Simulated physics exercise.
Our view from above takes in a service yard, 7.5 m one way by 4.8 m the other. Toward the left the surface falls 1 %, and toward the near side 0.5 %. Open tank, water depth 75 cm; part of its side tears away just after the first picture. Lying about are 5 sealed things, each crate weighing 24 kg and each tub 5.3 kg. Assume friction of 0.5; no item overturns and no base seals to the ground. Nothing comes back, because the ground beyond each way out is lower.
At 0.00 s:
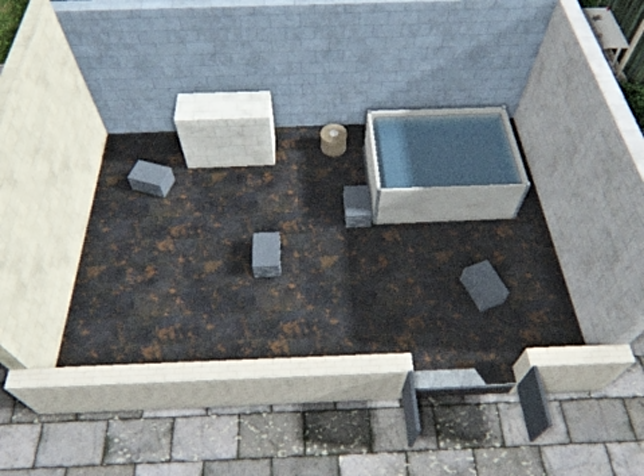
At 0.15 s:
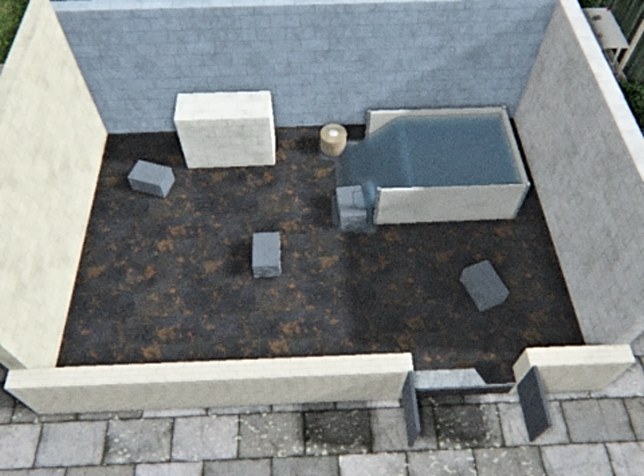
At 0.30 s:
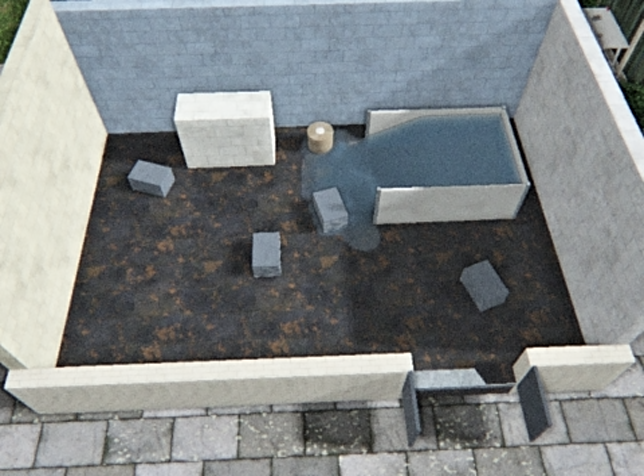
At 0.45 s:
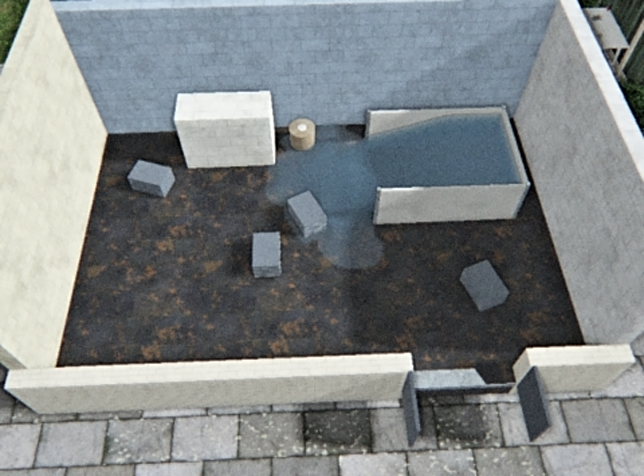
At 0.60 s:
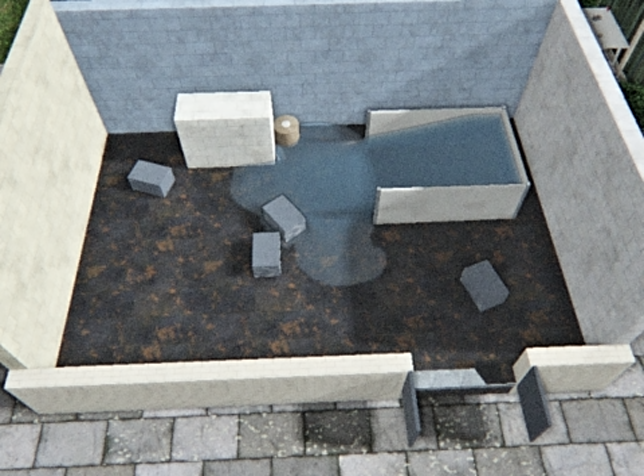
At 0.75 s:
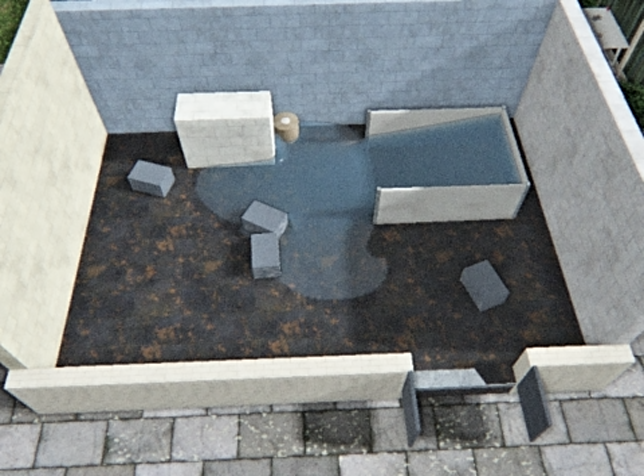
Open tank in a walled yard losing part of its side, water spreading left and nearer, pushing a grey crate and tub leftward.
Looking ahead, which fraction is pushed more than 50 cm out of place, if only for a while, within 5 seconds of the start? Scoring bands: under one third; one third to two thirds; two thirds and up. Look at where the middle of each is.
Two thirds or a larger share of them move that far.
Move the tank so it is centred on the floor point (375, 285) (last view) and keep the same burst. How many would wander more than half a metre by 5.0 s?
That would give 3.
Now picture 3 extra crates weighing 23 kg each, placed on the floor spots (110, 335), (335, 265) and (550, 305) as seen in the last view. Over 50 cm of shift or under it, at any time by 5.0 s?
The first comes out beyond the limit, the second within the limit, the third within the limit.
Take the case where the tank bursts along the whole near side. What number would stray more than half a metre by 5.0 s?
In that case 1 of them.
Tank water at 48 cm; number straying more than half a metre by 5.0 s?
The count would be 4.
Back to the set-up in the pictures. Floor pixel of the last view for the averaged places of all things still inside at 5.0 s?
Averaged position, last view: Near pixel (268, 249).
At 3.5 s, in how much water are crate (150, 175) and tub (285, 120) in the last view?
I'd estimate 23 cm for the first and 14 cm for the second.
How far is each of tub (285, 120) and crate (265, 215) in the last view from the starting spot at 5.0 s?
Going in order, that's 80 cm for one and 300 cm for the other.
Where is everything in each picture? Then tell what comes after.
In the first picture, a crate at (358, 200), on the bottom; a tub at (334, 133), on the bottom; water covers 3.6 m2; 0 of 5 have shifted.
In the second picture, a crate at (351, 201) rests on the ground, 10 cm from its start; a tub at (334, 133), on the bottom; 4.5 m2 under water; 1 of 5 have shifted.
In the third picture, a crate at (330, 204) rests on the ground, 44 cm from its start; a tub at (320, 131), on the bottom, 24 cm from its start; 5.6 m2 under water; 2 of 5 have shifted.
In the fourth picture, a crate at (307, 208), on the bottom, 82 cm from its start; a tub at (302, 128) rests on the ground, 57 cm from its start; water covers 7.2 m2; 2 of 5 have shifted.
In the fifth picture, a crate at (284, 213), on the bottom, 119 cm from its start; a tub at (286, 124) rests on the ground, 86 cm from its start; 8.8 m2 under water; 2 of 5 have shifted.
In the sixth picture, a crate at (264, 216), on the bottom, 150 cm from its start; a tub at (286, 121) floats, 89 cm from its start; water covers 10.2 m2; 2 of 5 have shifted.
After 1.1 s 2 of 5 are over 50 cm from their spots; 1 afloat.
After 2.2 s 4 of 5 are over 50 cm from their spots; 2 afloat.
After 3.5 s 4 of 5 are over 50 cm from their spots; 4 afloat.
After 5.0 s 4 of 5 are over 50 cm from their spots, and 4 have been at some point; 4 afloat.
